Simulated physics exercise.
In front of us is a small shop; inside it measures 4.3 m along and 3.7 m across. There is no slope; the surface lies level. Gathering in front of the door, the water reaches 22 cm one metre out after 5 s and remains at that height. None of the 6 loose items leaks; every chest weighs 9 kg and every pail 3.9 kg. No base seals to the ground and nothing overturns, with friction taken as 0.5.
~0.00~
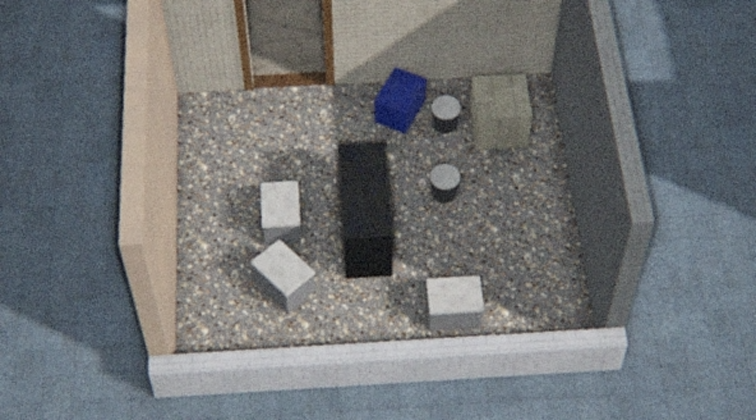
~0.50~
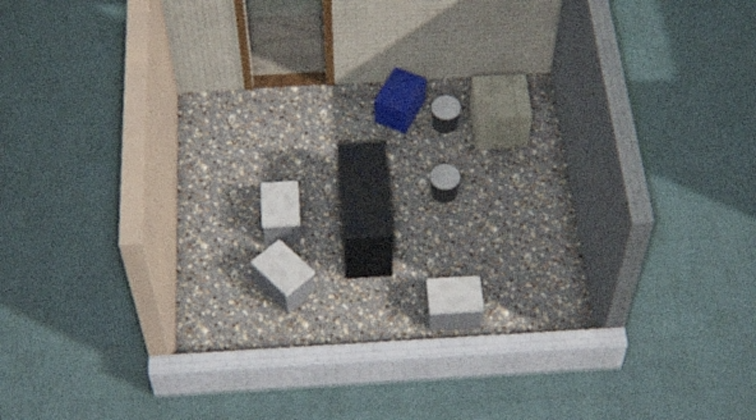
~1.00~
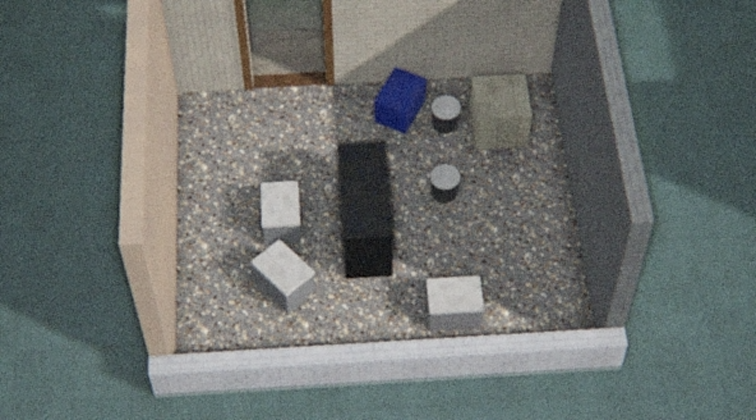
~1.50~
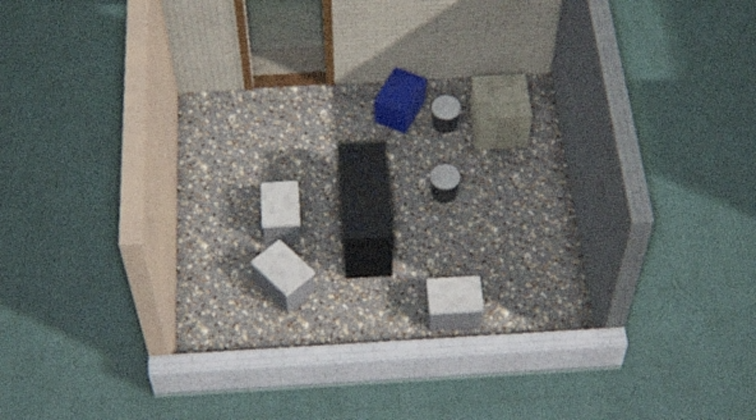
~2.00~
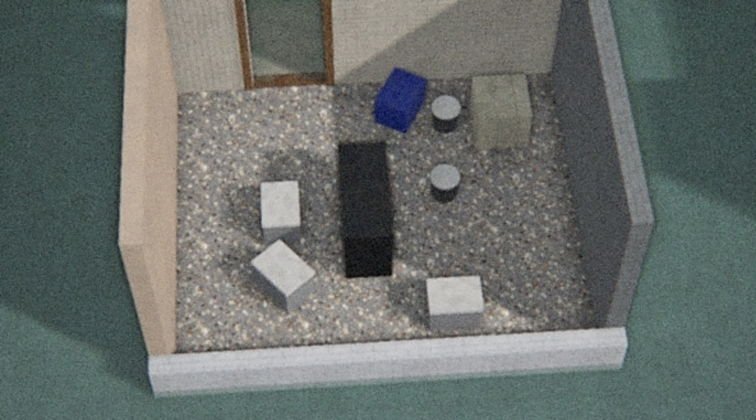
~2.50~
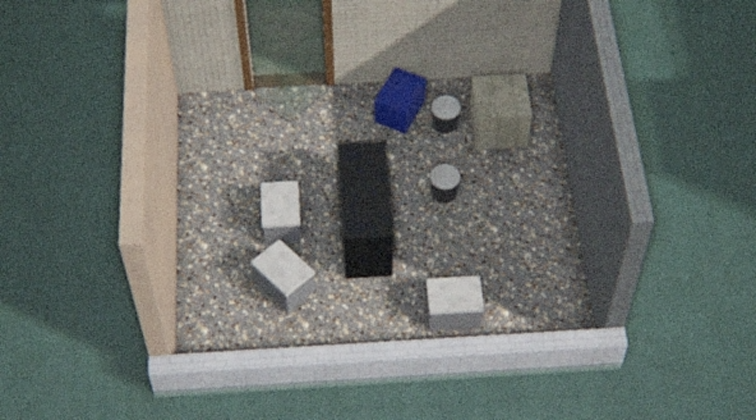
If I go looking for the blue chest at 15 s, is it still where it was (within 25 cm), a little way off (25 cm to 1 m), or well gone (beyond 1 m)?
It is a little way off.
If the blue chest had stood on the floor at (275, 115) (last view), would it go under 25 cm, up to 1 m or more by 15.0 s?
It goes a long way.
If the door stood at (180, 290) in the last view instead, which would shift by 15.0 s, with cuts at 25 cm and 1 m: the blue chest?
Then the blue chest is pushed slightly.
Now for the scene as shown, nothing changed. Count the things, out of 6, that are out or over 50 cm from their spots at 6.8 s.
The number comes to 0.
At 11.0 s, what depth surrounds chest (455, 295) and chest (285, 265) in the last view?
Close to 9 and 10 centimetres.
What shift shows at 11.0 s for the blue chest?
Roughly 0 cm.
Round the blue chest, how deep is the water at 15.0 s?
Roughly 7 cm at that moment.
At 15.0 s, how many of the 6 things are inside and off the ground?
I'd say 6 of them.
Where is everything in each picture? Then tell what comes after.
The first picture shows the blue chest at (401, 90), on the bottom; water covers 0.0 m2; 0 of 6 have shifted.
The second picture shows the blue chest at (401, 90), on the bottom; 0.0 m2 under water; 0 of 6 have shifted.
The third picture shows the blue chest at (401, 90), on the bottom; 0.0 m2 under water; 0 of 6 have shifted.
The fourth picture shows the blue chest at (401, 90), on the bottom; 0.0 m2 under water; 0 of 6 have shifted.
The fifth picture shows the blue chest at (401, 90) rests on the ground; 0.0 m2 under water; 0 of 6 have shifted.
The sixth picture shows the blue chest at (401, 90), on the bottom; 0.2 m2 under water; 0 of 6 have shifted.
After 3.5 s the blue chest is near (401, 90), 0.0 m from its start, aground; 0 afloat.
After 6.8 s the blue chest is near (401, 90), 0.0 m from its start, aground; 1 afloat.
After 11.0 s the blue chest is near (401, 90), 0.0 m from its start, aground; 3 afloat.
After 15.0 s the blue chest is near (352, 107), 0.6 m from its start, afloat; 6 afloat.
